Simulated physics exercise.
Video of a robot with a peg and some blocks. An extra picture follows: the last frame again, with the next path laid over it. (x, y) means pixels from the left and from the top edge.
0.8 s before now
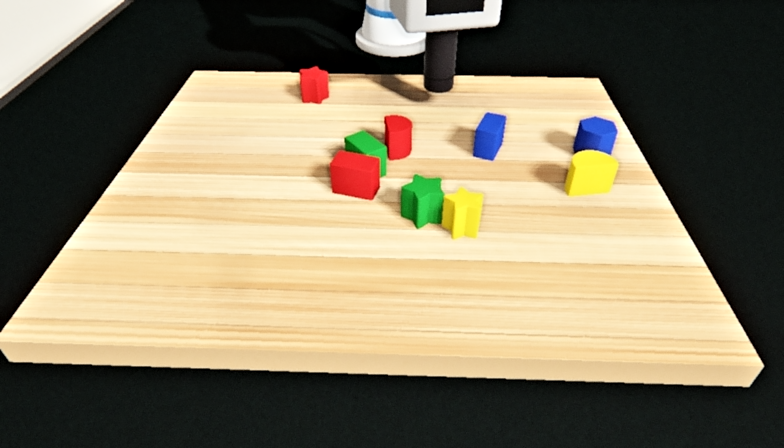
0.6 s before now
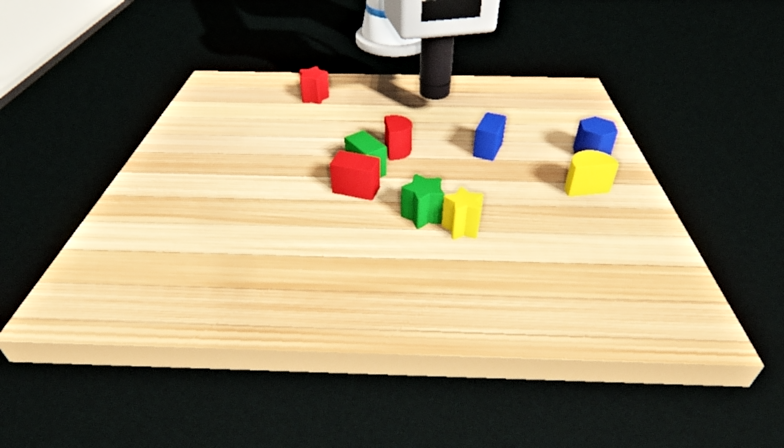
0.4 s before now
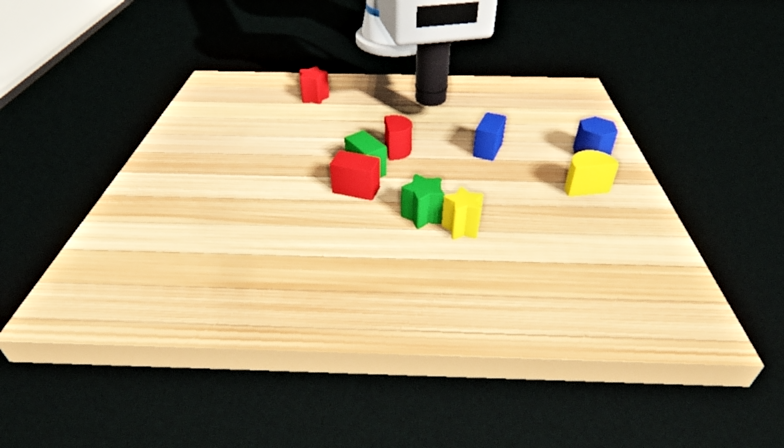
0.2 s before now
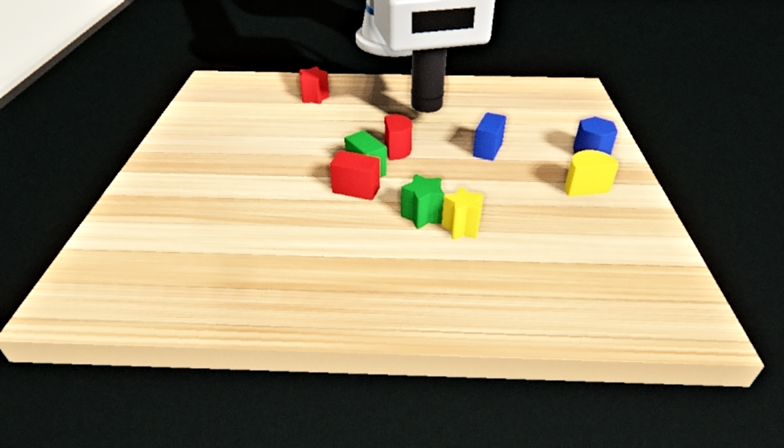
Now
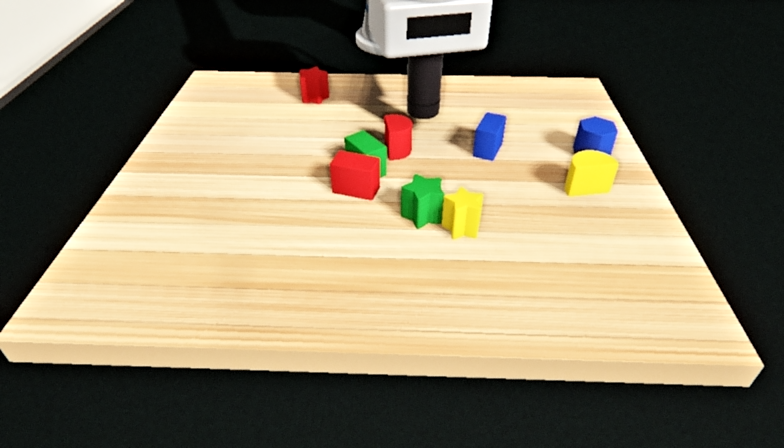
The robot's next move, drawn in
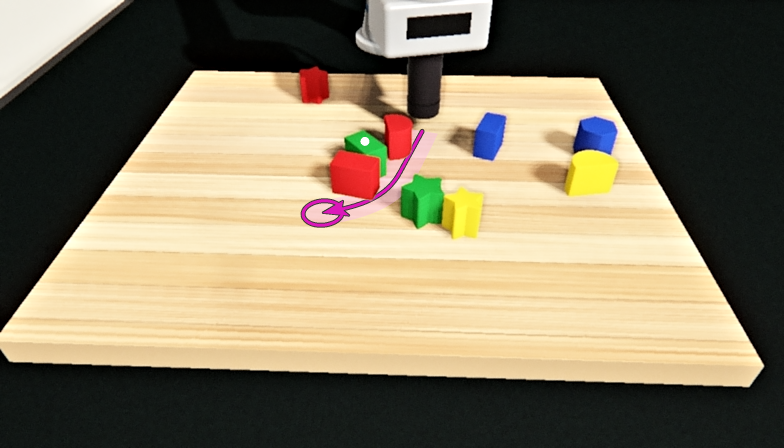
A robot arm moves its dark peg slightly down and left above still, colored blocks.
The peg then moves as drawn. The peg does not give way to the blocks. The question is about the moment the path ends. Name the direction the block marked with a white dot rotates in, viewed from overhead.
From above, the block marked with a white dot will be seen to turn anti-clockwise.
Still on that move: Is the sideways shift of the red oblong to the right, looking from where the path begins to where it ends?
Yes, I think so.
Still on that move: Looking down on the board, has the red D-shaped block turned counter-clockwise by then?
My answer is no.
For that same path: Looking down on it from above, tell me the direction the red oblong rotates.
Spins clockwise.
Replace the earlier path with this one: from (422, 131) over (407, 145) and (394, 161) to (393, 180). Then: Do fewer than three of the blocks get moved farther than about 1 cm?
No - that is not the case.
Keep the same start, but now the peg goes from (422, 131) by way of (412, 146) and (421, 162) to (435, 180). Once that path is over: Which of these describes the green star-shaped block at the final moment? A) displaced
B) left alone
Correct choice: B.
Path on the board, from (422, 131) via (406, 160) and (382, 193), ending at (323, 213); the dot is on the green oblong.
What follows on the original path. One third of the way, peg at (407, 141); red oblong at (349, 165); green oblong at (342, 149), turned 40° anticlockwise; red D-shaped block at (373, 137), turned 65° clockwise.
Two thirds of the way, peg at (381, 173); red oblong at (338, 169), turned 15° anticlockwise; green oblong at (326, 152), turned 65° anticlockwise; red D-shaped block at (362, 142), turned 120° clockwise.
At the end, peg at (321, 192); red oblong at (274, 178), turned 20° clockwise; green oblong at (326, 152), turned 65° anticlockwise; red D-shaped block at (362, 142), turned 120° clockwise; green star-shaped block in place.
